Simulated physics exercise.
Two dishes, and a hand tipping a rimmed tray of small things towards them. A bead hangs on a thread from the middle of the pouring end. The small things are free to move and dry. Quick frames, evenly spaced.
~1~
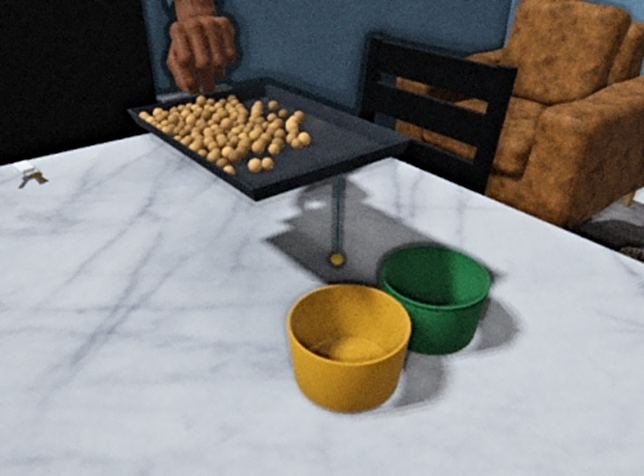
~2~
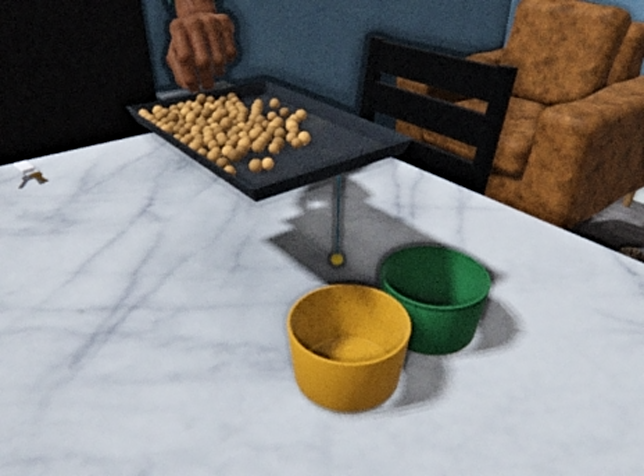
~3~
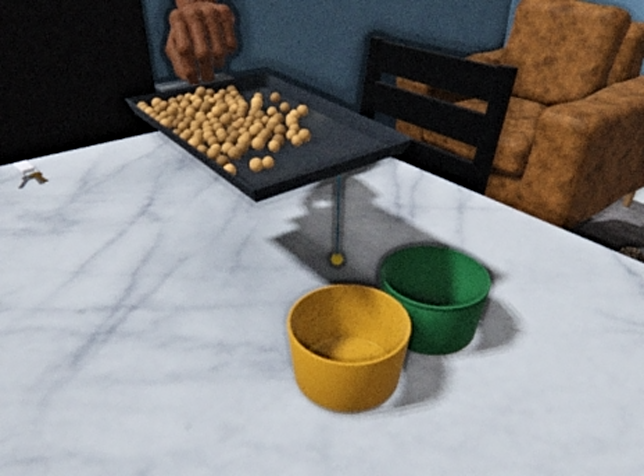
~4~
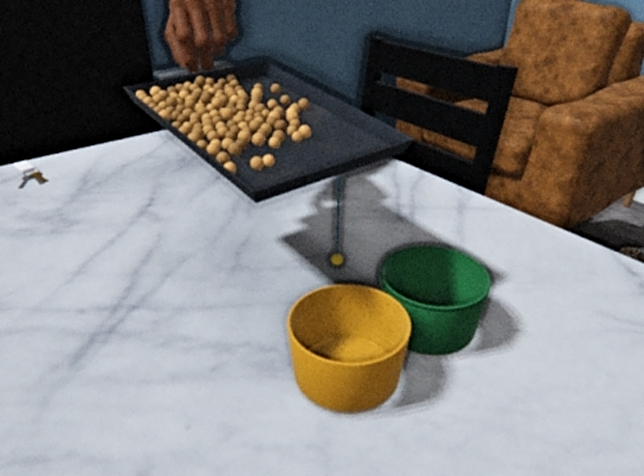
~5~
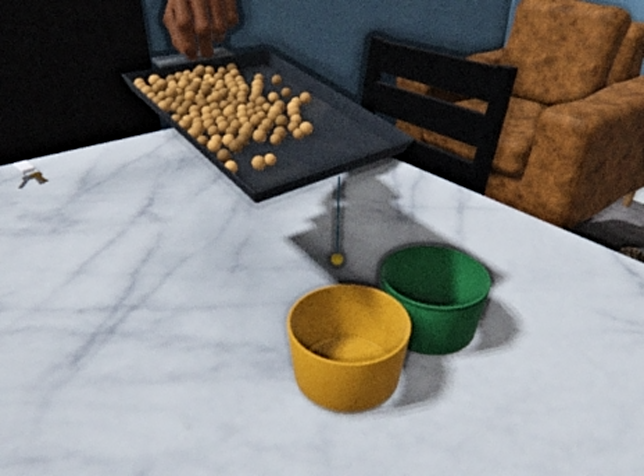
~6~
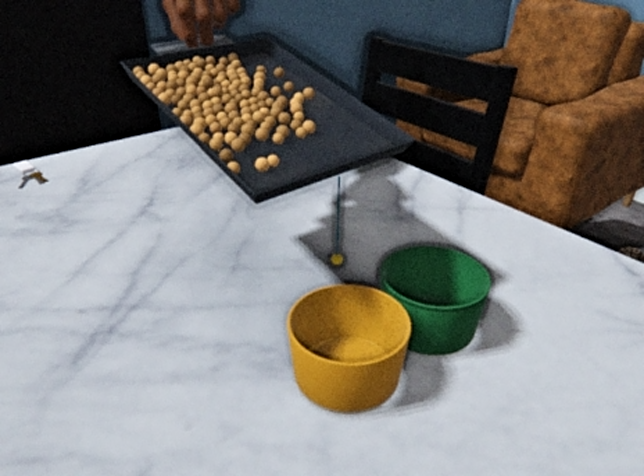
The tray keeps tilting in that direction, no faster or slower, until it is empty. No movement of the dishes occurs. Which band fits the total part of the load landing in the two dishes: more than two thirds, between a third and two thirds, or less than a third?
Highest range.
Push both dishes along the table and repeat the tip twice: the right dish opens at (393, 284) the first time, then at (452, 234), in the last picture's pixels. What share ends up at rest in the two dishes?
It works out to 90 percent and then 30 percent.
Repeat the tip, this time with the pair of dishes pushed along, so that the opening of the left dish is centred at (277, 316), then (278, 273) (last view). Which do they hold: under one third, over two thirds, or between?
Above two thirds; under a third.
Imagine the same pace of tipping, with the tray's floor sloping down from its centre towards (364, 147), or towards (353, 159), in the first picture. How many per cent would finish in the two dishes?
So it's 50 percent with the first slope and 80 percent with the other.
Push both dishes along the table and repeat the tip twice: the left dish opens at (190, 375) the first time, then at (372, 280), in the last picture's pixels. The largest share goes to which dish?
In turn: The dish on the right-hand side, then the dish on the left-hand side.
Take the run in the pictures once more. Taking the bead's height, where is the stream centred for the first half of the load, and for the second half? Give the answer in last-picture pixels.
Points: About (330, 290), then about (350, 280).
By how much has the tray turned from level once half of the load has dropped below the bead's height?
That happens at around 65°.
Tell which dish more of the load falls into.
At rest, the fuller dish is the one at left.
Soon, tray tipped steeply; about half on the tray; about a quarter in the left dish; a small part in the right dish; a small part outside both; a small part in the air.
A while on, tray tipped right over; about two thirds in the left dish; about a quarter in the right dish; about a quarter outside both; a stray few in the air.
Towards the end, tray tipped past a quarter turn; about two thirds in the left dish; about a quarter in the right dish; about a quarter outside both.
Finally, tray tipped past a quarter turn; about two thirds in the left dish; about a quarter in the right dish; about a quarter outside both.
